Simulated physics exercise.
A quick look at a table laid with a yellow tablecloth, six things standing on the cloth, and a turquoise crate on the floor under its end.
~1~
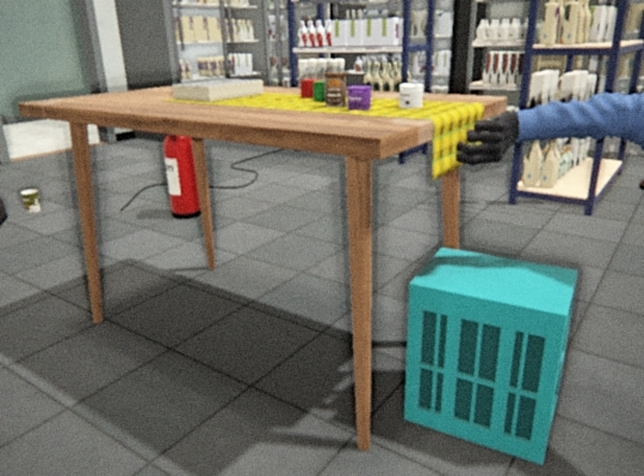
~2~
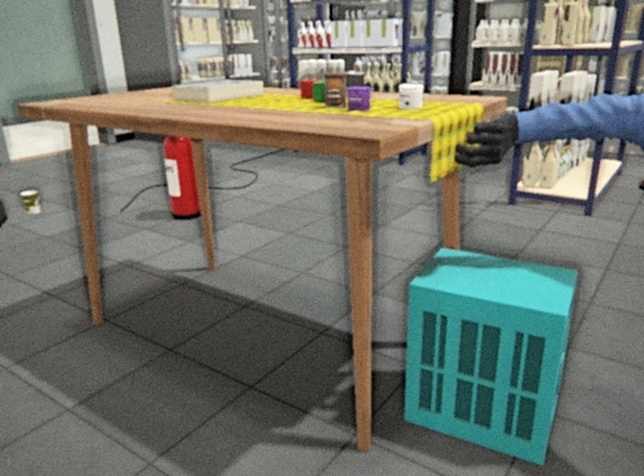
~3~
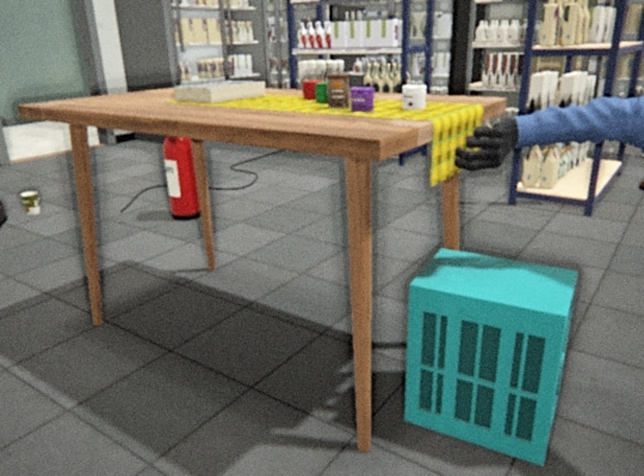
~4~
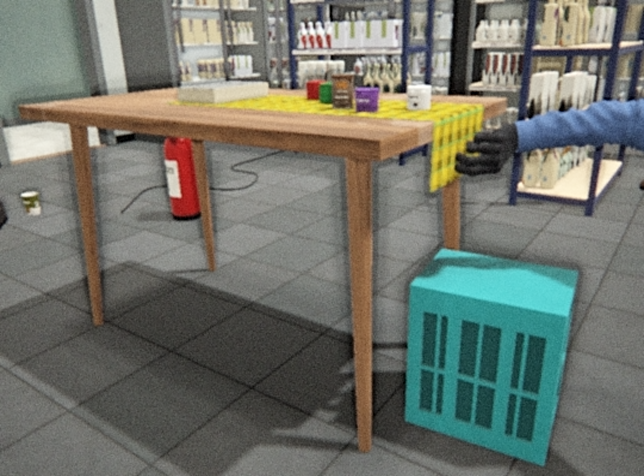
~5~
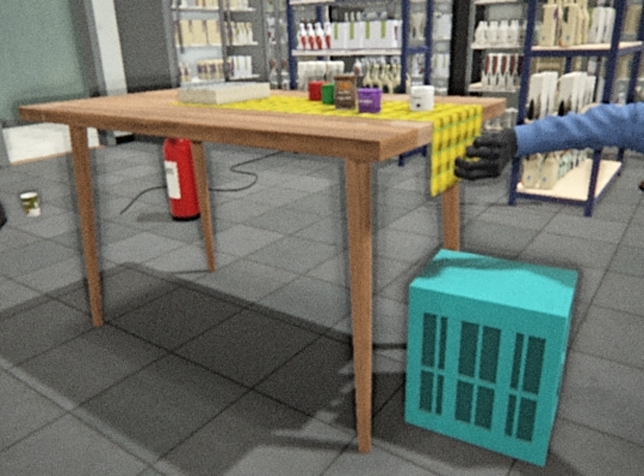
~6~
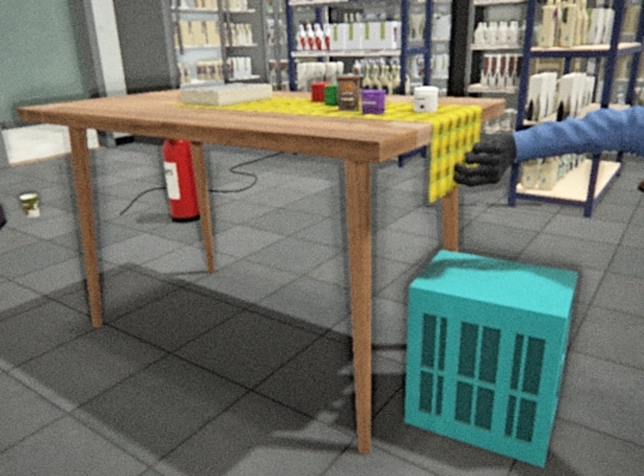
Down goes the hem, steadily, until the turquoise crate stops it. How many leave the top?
The count of fallen things is two.
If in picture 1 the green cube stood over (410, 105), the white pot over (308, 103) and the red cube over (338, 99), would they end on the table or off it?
The green cube falls; the white pot holds on; the red cube stays on.
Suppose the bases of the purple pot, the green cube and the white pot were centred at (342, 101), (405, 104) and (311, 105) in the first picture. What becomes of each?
The purple pot keeps its place on top; the green cube drops off; the white pot remains up.
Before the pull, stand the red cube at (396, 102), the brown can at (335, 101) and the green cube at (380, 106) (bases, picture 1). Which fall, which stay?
The red cube comes down; the brown can survives; the green cube comes down.
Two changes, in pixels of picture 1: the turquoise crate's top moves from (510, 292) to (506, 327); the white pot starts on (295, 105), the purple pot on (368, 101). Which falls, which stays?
The white pot stays on; the purple pot falls.
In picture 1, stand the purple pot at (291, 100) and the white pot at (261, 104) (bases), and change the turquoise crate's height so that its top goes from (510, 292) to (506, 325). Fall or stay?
The purple pot holds on, the white pot remains up.
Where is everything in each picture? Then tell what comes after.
The first picture shows hem (431, 181); white pot (411, 85); purple pot (359, 87); brown can (335, 73); green cube (325, 81); red cube (311, 80); top of the crate (510, 292).
The second picture shows hem (430, 182); white pot (411, 86).
The third picture shows hem (430, 187); purple pot (362, 88).
The fourth picture shows hem (430, 192); brown can (342, 75); top of the crate (510, 293).
The fifth picture shows hem (432, 197); green cube (334, 84).
The sixth picture shows hem (429, 203); white pot (426, 88); purple pot (374, 91); brown can (348, 77); green cube (337, 85); red cube (322, 84).
A little later, hem near (455, 213); all still up.
Next, hem near (454, 252); white pot gone.
Later still, hem on the crate; white pot and purple pot gone.
When it is over, hem on the crate; white pot and purple pot gone. It carries off two.
